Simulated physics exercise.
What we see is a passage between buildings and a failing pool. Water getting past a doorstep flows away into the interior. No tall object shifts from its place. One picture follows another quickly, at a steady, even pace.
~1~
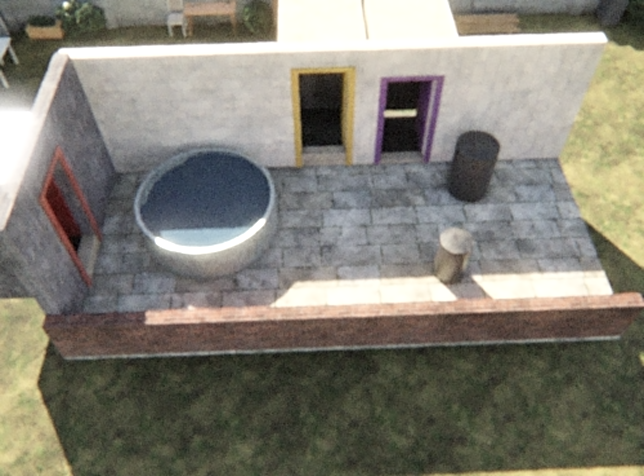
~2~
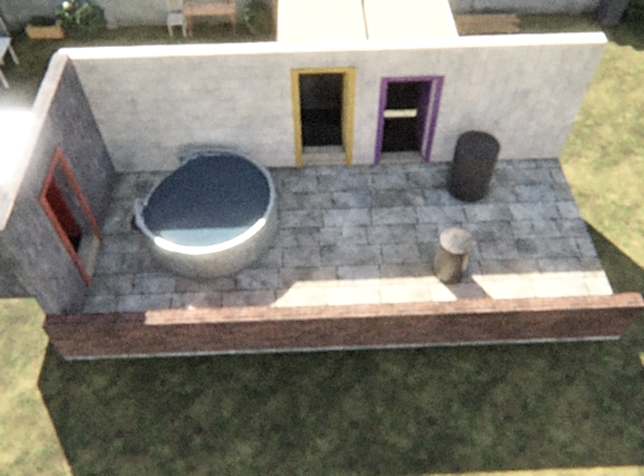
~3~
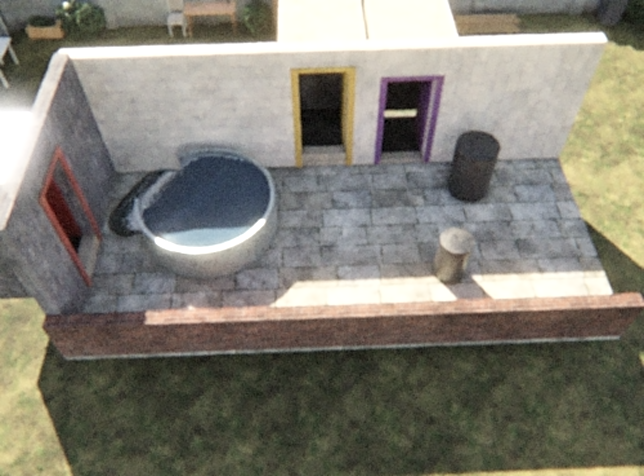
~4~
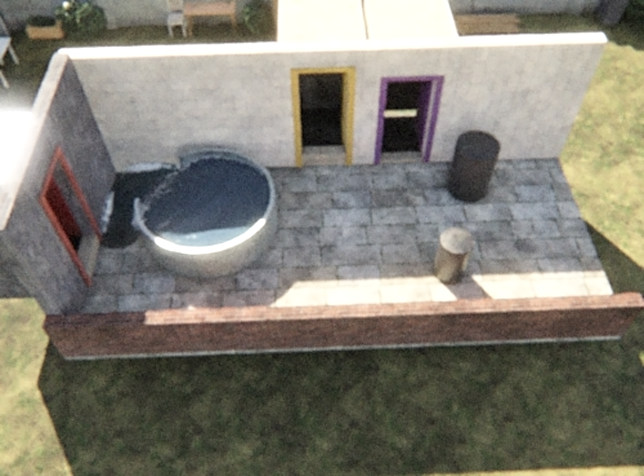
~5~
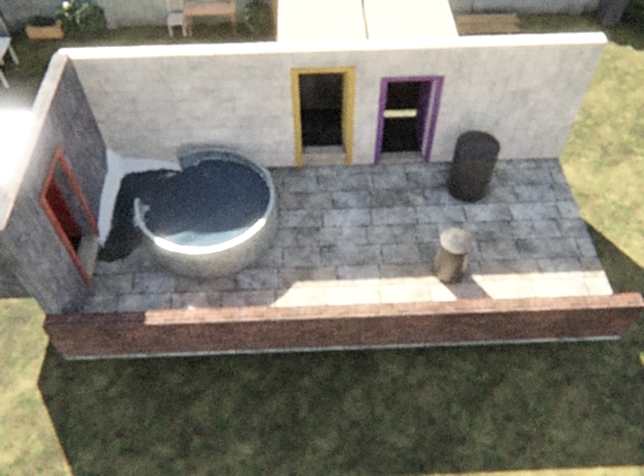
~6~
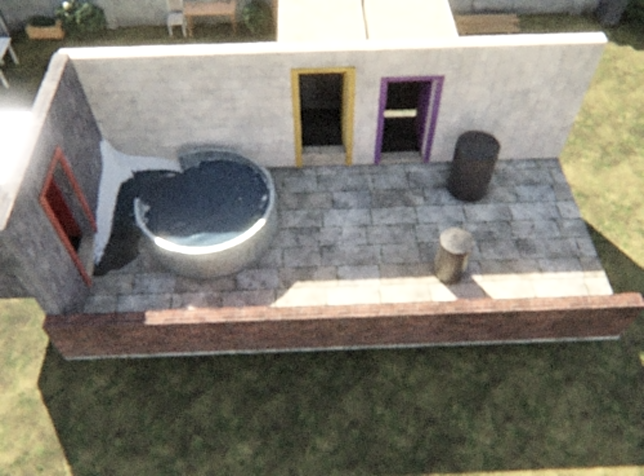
Round pool breaking open at its left rim, dark water pouring onto the paving and spreading along the wall toward the viewer.
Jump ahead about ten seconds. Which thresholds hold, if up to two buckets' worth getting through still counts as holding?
The purple door holds; the yellow door holds; the red door holds.
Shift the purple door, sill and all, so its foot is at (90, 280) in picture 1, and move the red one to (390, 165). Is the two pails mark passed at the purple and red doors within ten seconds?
As it turns out, the purple door spills past but the red door keeps clear.
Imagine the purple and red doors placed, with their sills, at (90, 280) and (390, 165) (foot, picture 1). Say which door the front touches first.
The one in purple.
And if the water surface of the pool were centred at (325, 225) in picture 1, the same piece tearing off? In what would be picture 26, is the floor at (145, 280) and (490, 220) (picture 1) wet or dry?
Soaked, bone-dry.
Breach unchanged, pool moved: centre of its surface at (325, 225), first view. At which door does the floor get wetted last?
Answer: The door marked purple.
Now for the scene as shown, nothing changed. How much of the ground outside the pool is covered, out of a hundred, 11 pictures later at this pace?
That works out to some 25 in a hundred.
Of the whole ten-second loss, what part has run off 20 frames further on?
Roughly 0 %.
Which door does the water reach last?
Answer: The purple door.
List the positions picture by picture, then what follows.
In the first frame, still water in the pool at (206, 199).
In the second frame, water pours out at (159, 194) and has run to (139, 228).
In the third frame, the front is at (116, 229), out from the gap at (159, 195).
In the fourth frame, water pours out at (160, 196) and has run to (101, 239).
In the fifth frame, water pours out at (160, 196) and has run to (98, 255).
In the sixth frame, water pours out at (160, 196) and has run to (94, 271).
A moment on, water covers 15 % of the floor; the purple door not reached, the yellow door not reached, the red door wet at the sill, nothing in.
Next, water covers 25 % of the floor; the purple door not reached, the yellow door wet at the sill, nothing in, the red door wet at the sill, nothing in.
Then, water covers 60 % of the floor; the purple door wet at the sill, nothing in, the yellow door wet at the sill, nothing in, the red door wet at the sill, nothing in.
Later, water covers 90 % of the floor; the purple door wet at the sill, nothing in, the yellow door wet at the sill, nothing in, the red door wet at the sill, nothing in.
In the end, water covers 100 % of the floor; the purple door under two buckets in, the yellow door wet at the sill, nothing in, the red door wet at the sill, nothing in.
